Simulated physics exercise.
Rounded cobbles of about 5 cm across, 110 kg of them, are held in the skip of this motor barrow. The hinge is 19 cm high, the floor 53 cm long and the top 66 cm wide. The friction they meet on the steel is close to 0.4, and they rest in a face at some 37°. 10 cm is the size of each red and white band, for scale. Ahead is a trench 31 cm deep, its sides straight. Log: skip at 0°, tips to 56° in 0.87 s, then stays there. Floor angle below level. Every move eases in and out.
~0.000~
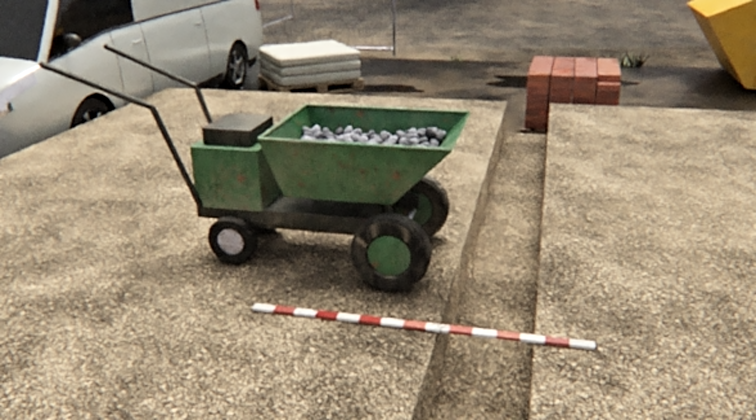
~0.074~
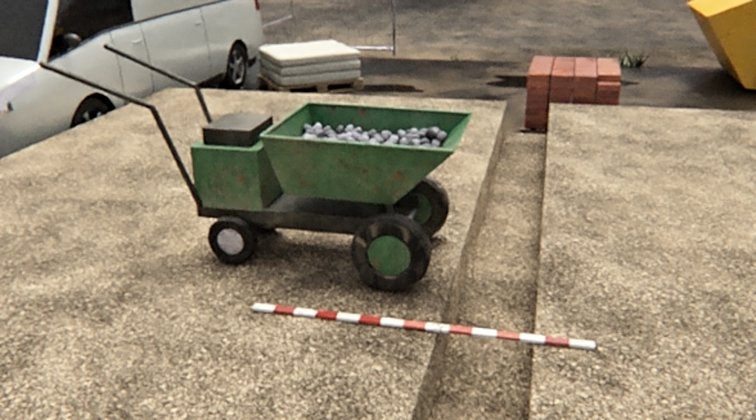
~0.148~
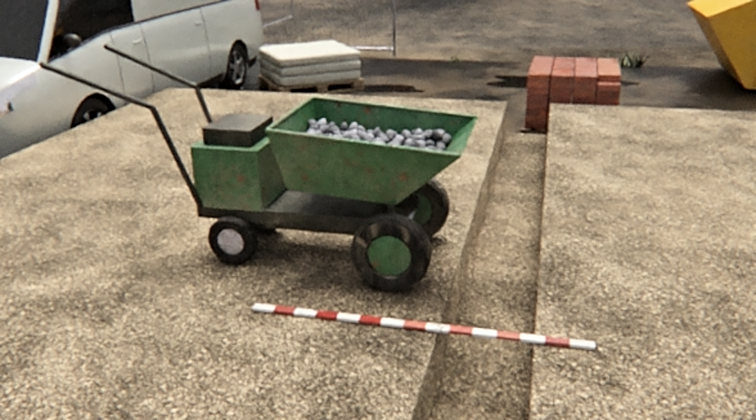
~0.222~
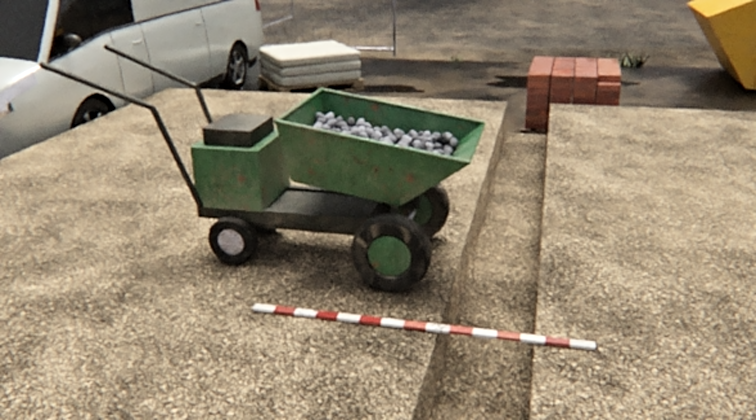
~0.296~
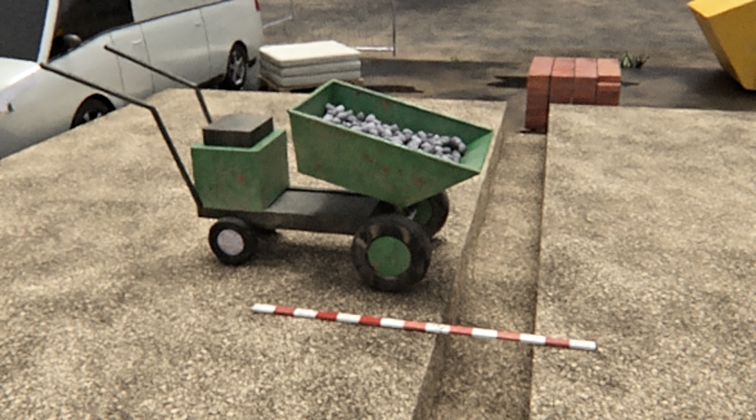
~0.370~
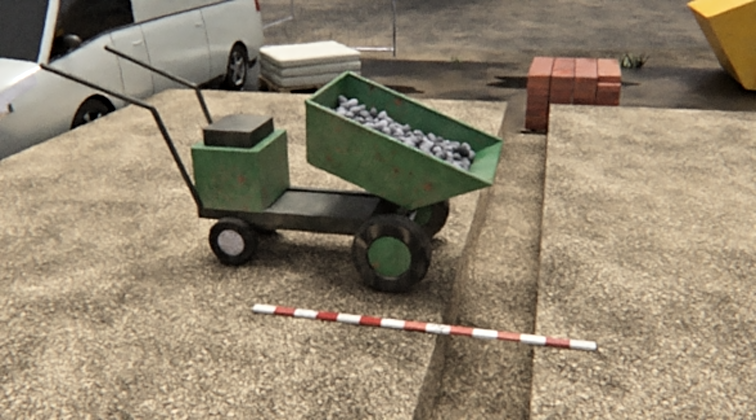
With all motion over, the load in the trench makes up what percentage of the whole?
It makes up about 34 percent of the whole load.
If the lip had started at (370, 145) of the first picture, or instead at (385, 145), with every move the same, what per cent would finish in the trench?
80 and 75 %.
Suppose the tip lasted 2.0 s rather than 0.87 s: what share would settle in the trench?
Close to 40 per cent then.
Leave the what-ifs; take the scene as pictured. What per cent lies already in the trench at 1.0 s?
About 5%.
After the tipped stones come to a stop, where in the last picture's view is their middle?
Roughly (554, 271), I'd say.
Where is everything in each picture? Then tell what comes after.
In the first picture, the skip is at 0°, its lip at (451, 151); the top of the load is at (422, 136).
In the second picture, lip at (454, 152), floor tilted 1°, highest stones at (410, 135); the stones move at 0.2 m/s on average.
In the third picture, the skip is at 4°, its lip at (460, 156); the top of the load is at (342, 131); the stones move at 0.4 m/s on average.
In the fourth picture, lip at (470, 163), floor tilted 9°, highest stones at (331, 124); the stones move at 0.6 m/s on average.
In the fifth picture, lip at (480, 173), floor tilted 15°, highest stones at (339, 116); the stones move at 0.7 m/s on average.
In the sixth picture, lip at (491, 185), floor tilted 22°, highest stones at (348, 109); the stones move at 0.8 m/s on average.
After 0.6 s the floor is at 47°; 100 % in the skip; the foremost stones are at (498, 206).
After 1.0 s the floor is at 56°; 94 % in the skip, 3 % in the trench, 3 % past the trench; the foremost stones are at (552, 241).
After 1.3 s the floor is at 56°; 62 % in the skip, 4 % in the trench, 33 % past the trench; the foremost stones are at (638, 289).
After 3.3 s the floor is at 56°; 22 % in the skip, 34 % in the trench, 44 % past the trench; the foremost stones are at (723, 312).
